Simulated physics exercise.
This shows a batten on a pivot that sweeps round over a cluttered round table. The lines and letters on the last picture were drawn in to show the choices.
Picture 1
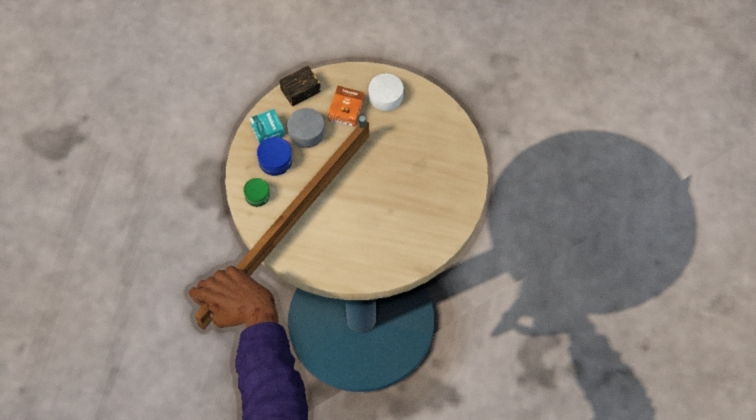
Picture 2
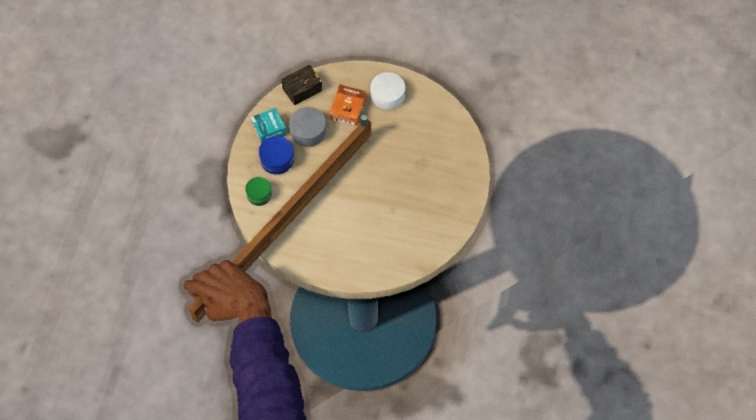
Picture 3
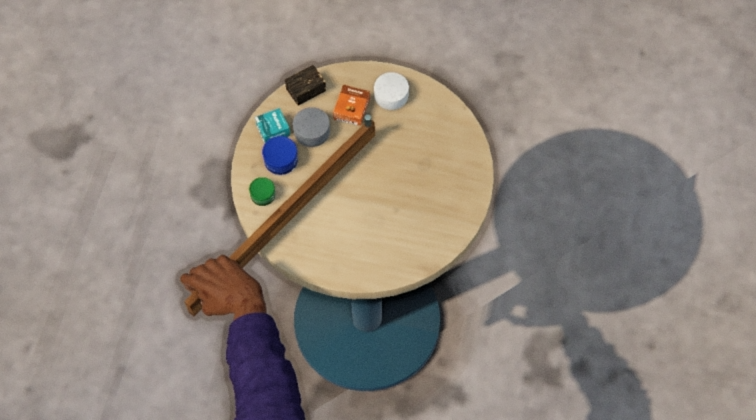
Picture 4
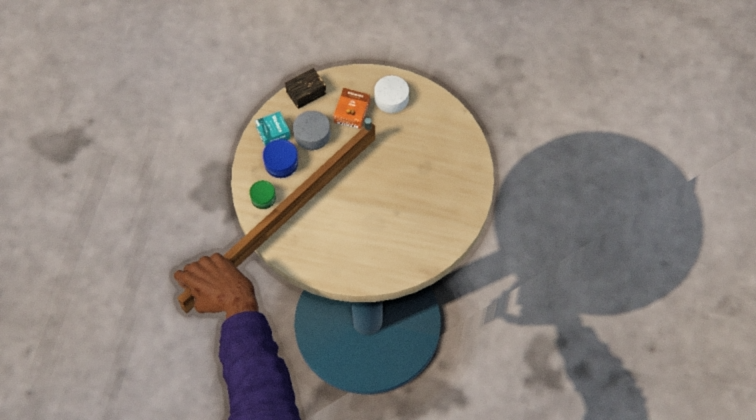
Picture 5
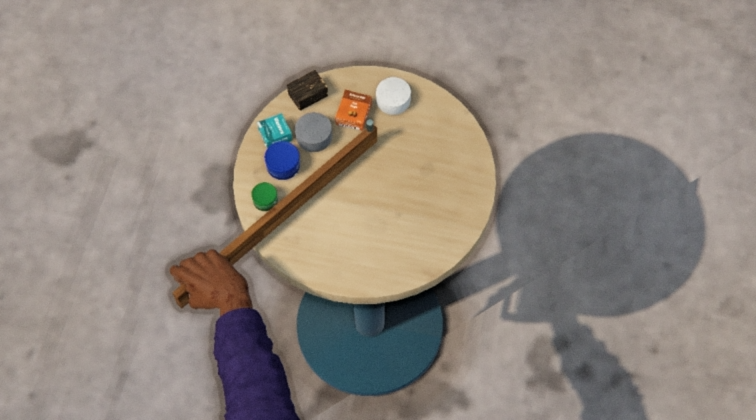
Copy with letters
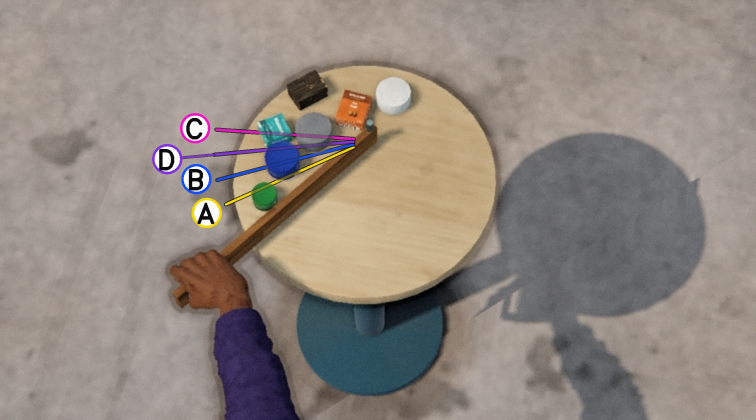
At the start, a dark-skinned hand in a purple sleeve grips a wooden batten slanting across a round table, with small tubs, boxes and a dark block clustered along the upper left. The hand then swings the batten slightly clockwise, narrowing its gap to the green tub, while the items stay put on the tabletop.
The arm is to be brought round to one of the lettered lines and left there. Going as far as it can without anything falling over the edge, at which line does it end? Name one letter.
Stop at B.
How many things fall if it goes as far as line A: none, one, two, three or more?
In all, none.
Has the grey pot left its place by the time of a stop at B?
No.
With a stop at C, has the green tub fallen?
By then, yes.
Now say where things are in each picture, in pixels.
Blue tub (275, 157); grey pot (306, 128); white pot (386, 93), in the first frame.
Arm (306, 187); orange box (348, 105), in the second frame.
Arm (307, 185); turquoise box (273, 127), in the third frame.
Arm (305, 186); blue tub (281, 159), in the fourth frame.
Arm (304, 186); white pot (394, 96); orange box (354, 110); black block (307, 90), in the fifth frame.
On the marked copy, A at (291, 175); B at (286, 162); C at (285, 134); D at (284, 148).
With B. Early on, arm (293, 173); green tub (257, 187); black block (307, 90).
Further on, arm (286, 160); green tub (246, 169); turquoise box (273, 127).
At the end, arm (283, 152); green tub (242, 159); turquoise box (272, 119); nothing has fallen.
As for the rest, A is safe but short; C drops the turquoise box and green tub; D drops the green tub.
